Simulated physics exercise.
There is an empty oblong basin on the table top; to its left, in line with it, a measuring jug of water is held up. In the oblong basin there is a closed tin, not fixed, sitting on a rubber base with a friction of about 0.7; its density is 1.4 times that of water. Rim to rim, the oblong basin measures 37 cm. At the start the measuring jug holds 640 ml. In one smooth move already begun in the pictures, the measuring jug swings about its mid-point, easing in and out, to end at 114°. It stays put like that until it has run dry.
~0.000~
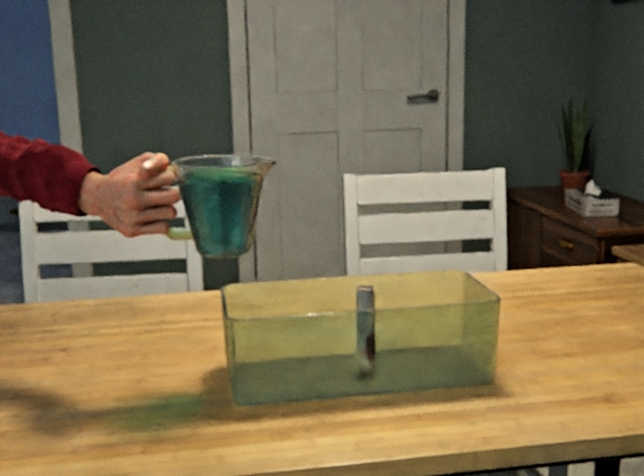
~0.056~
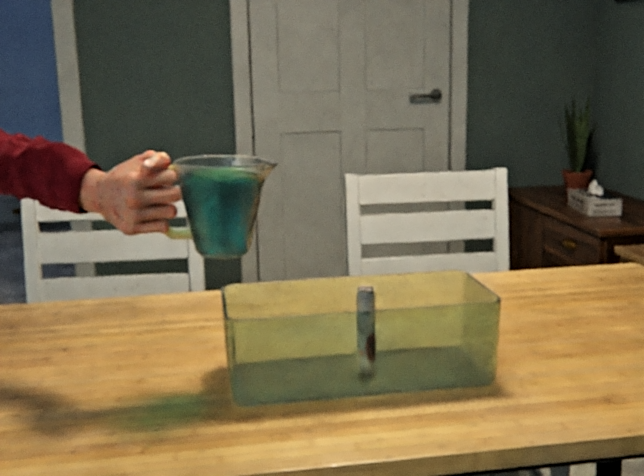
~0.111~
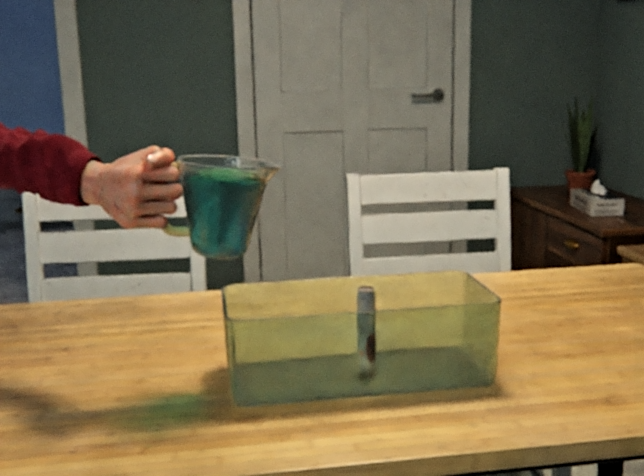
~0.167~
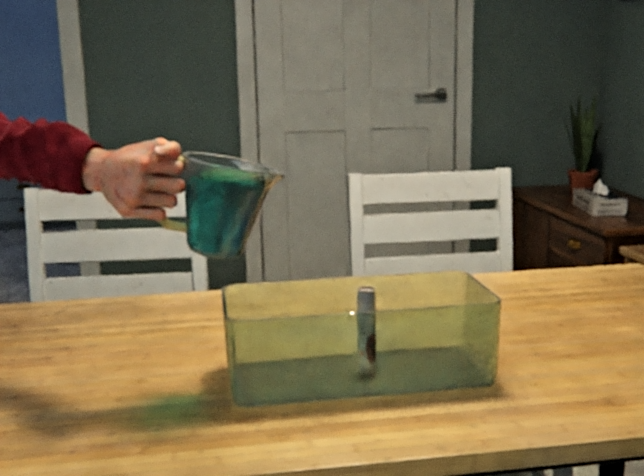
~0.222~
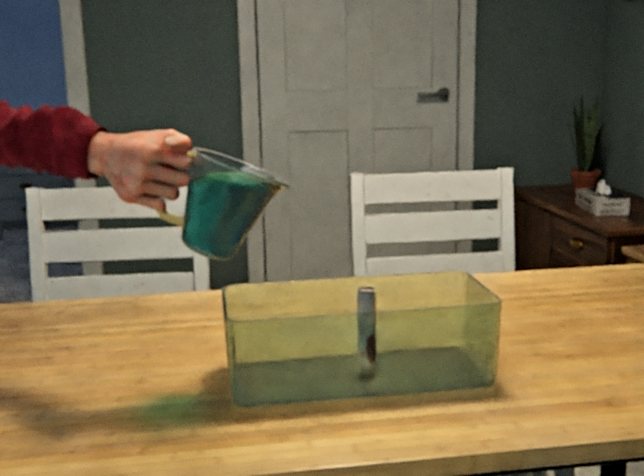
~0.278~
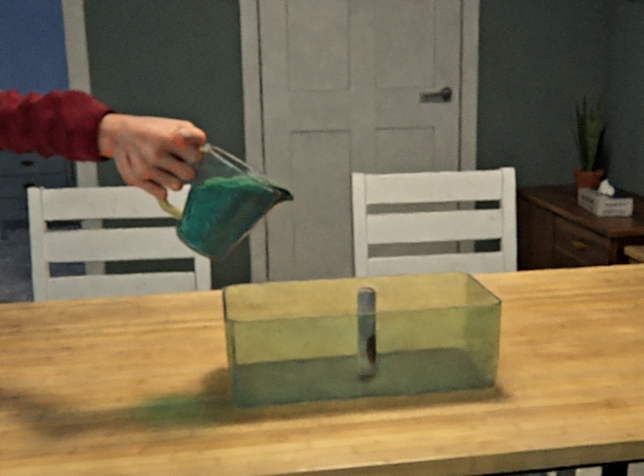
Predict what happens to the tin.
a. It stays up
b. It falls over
a.
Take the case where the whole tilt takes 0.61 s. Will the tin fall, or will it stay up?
Then it keeps standing.
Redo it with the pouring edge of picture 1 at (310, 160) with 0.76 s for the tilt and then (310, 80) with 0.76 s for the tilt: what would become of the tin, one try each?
In the first try it comes down; in the second it comes down.
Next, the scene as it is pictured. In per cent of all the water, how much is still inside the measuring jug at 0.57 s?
At that time about 40 in a hundred parts are still held.
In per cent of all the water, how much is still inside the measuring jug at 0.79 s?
Close to 2 in a hundred.
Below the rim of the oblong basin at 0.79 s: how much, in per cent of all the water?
Around 94 in a hundred.
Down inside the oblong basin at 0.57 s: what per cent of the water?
Near 36 in a hundred.
After 0.57 s the tilt is 98° and 40 per cent is still to pour; the tin stands where it began.
After 0.79 s the tilt is 114° and 2 per cent is still to pour; the tin stands where it began.
After 1.01 s the tilt is 114° and 0 per cent is still to pour; the tin stands where it began.
After 1.26 s the tilt is 114° and 0 per cent is still to pour; the tin stands where it began.
In the end the tin stands where it began.
